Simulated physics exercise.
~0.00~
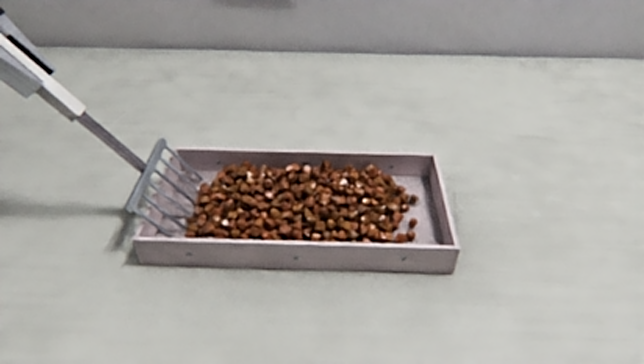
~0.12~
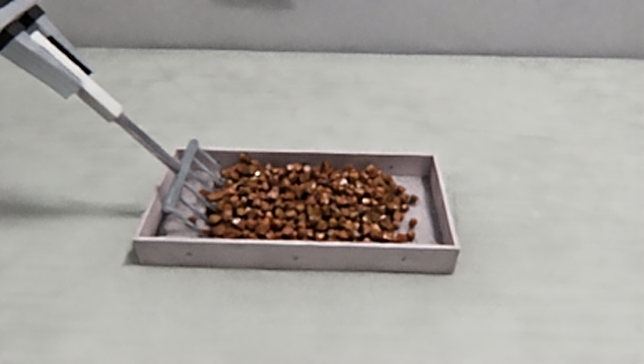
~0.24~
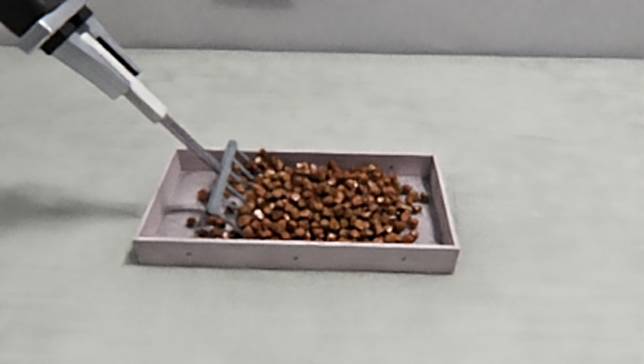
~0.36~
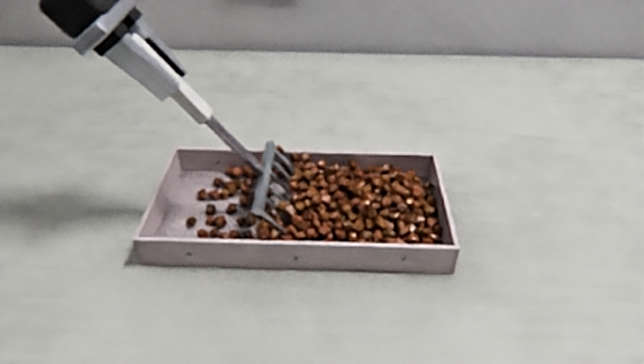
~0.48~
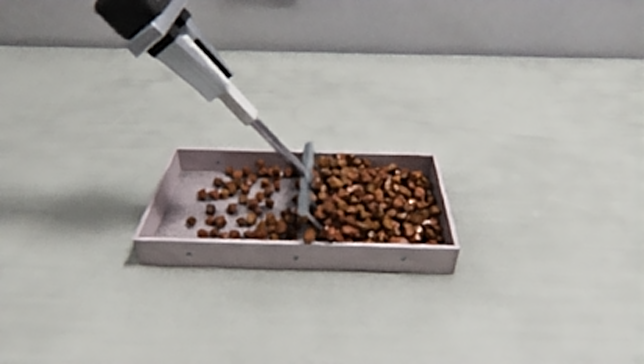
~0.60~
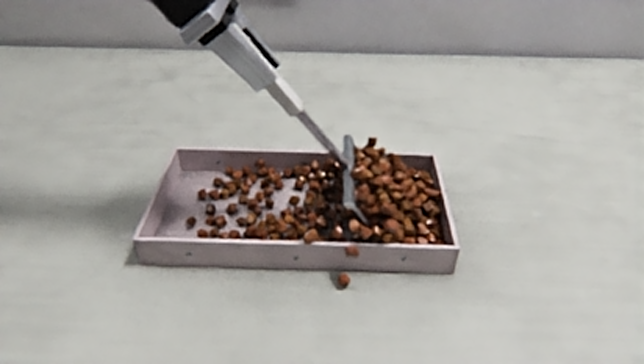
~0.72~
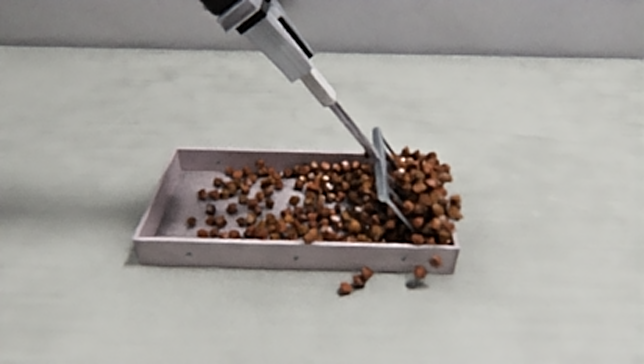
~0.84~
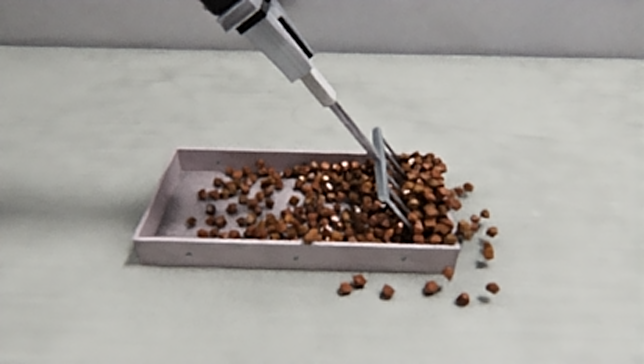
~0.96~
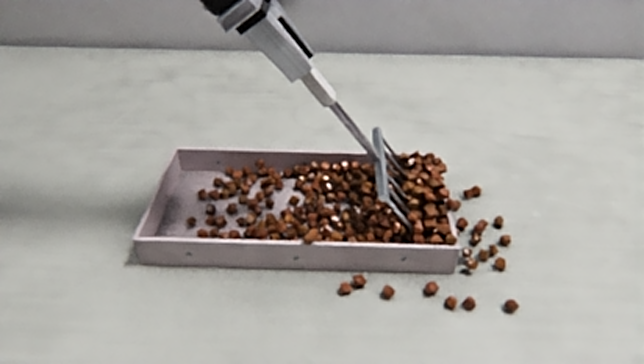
A robotic arm reaches in from the upper left, holding a grey comb at the left end of a shallow, pale pinkish tray on a light grey surface, seen from slightly above. Brown pellets fill most of the tray. The comb sweeps right, pushing the pellets into a heap while some slip behind it and stay scattered. As the heap rises against the right end, a few pellets drop over the near side, then more spill past the right corner. The comb stops short of the far wall, leaving most pellets inside and a small scattering on the surface.
